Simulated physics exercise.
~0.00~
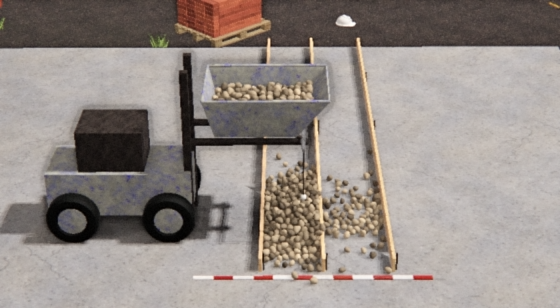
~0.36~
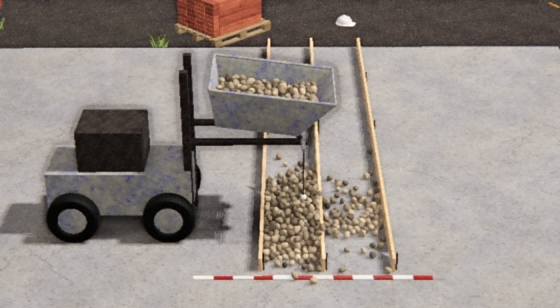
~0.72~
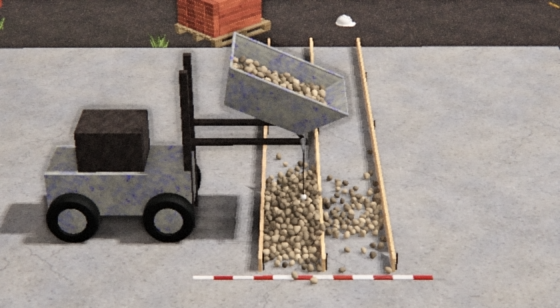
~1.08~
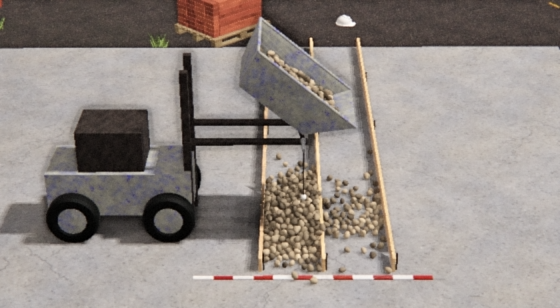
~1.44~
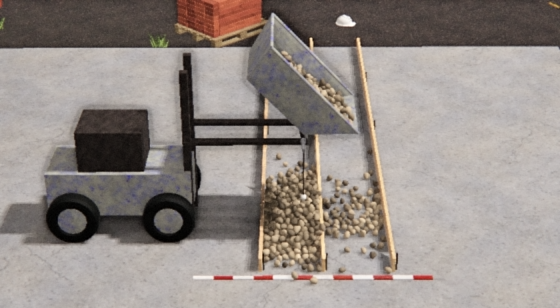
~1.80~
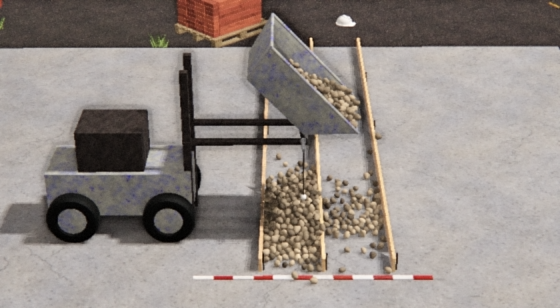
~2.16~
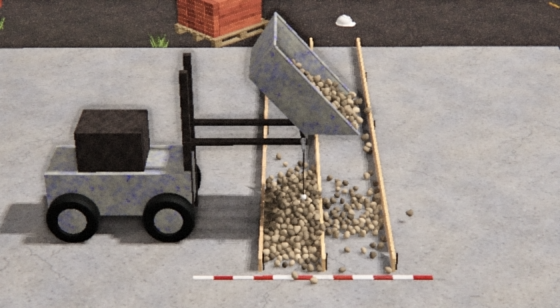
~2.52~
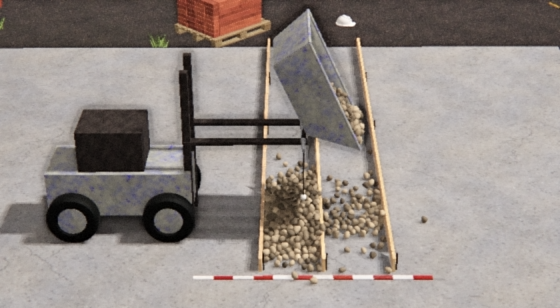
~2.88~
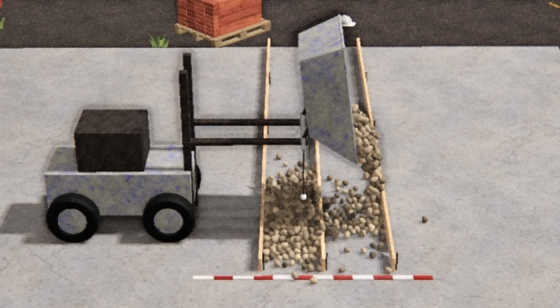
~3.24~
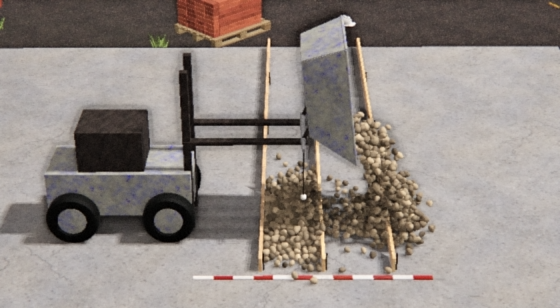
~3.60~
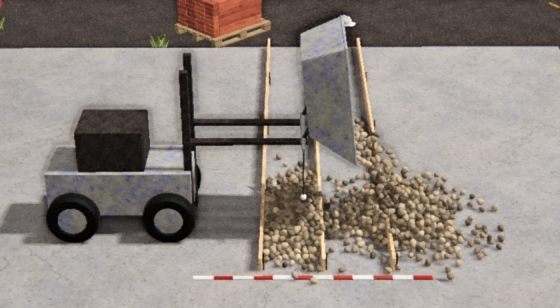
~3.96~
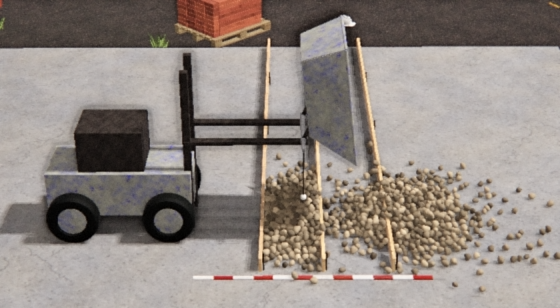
In the video, a forklift with a raised grey skip of stones tips it to the right in two stages above boards where stones already lie, and the load pours out, spilling over the right-hand board and spreading across the ground as the skip stays steeply tilted.
